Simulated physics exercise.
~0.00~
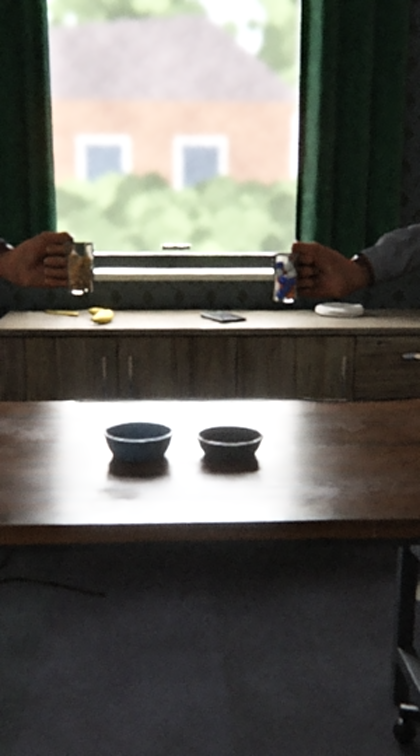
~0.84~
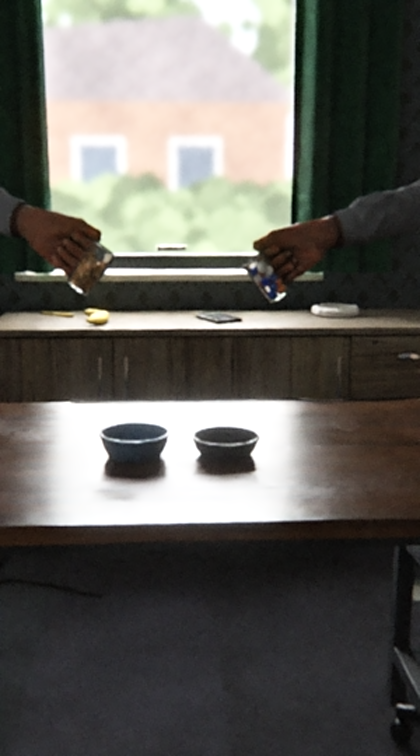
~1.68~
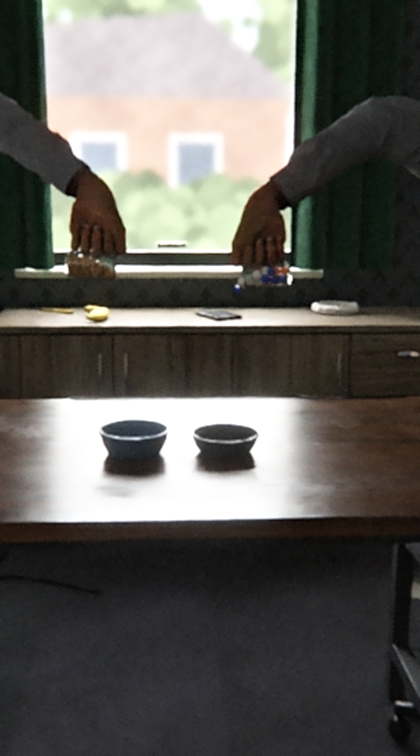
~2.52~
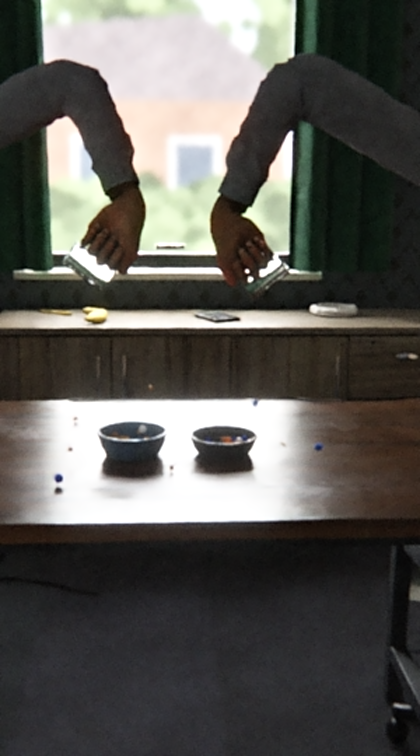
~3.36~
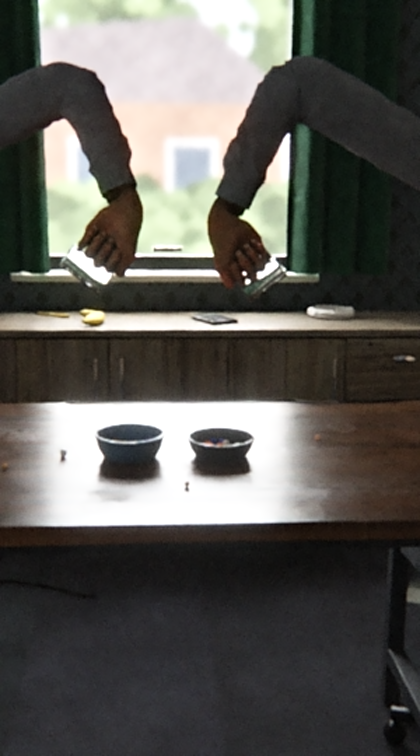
Two hands tipping glass cups of small beads over two low bowls on a table, some bouncing out and scattering.
